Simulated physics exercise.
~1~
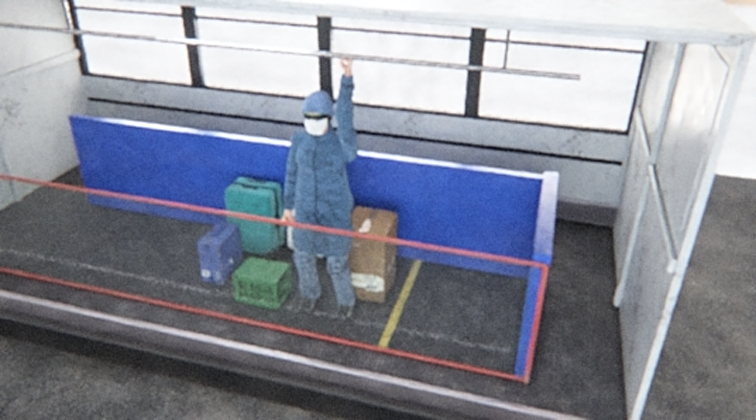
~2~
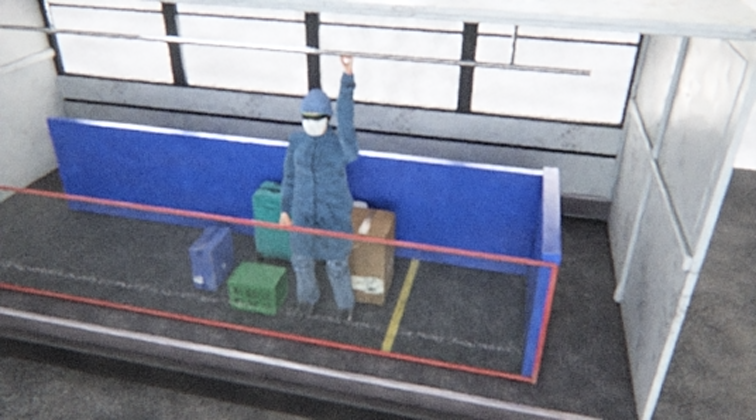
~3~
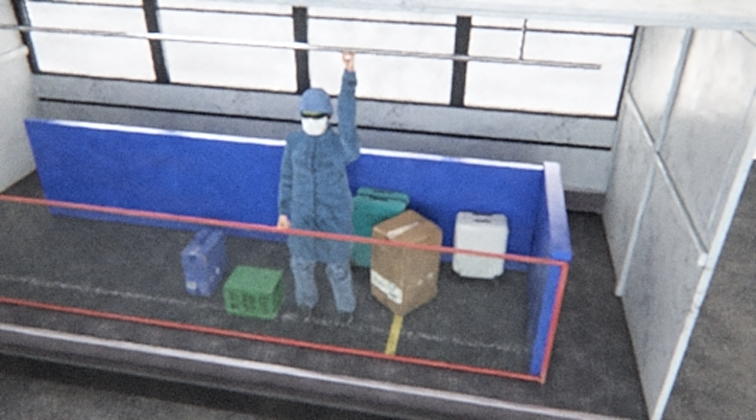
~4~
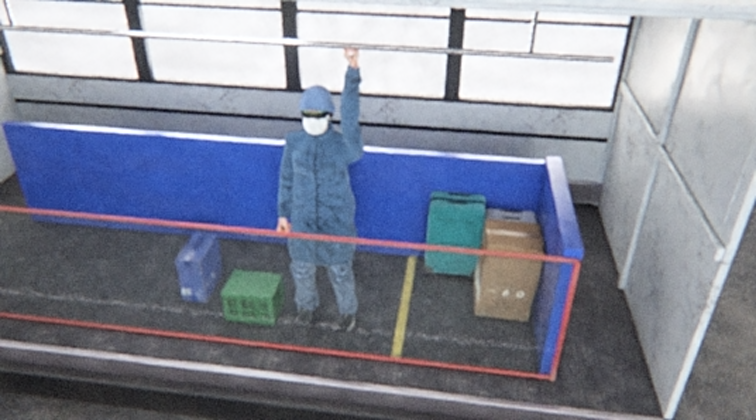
A masked passenger in blue stood still, gripping an overhead rail, while the white case, teal case and brown bag slid right across the yellow line, ending upright near the blue end wall; the green crate and blue carton stayed short of it.
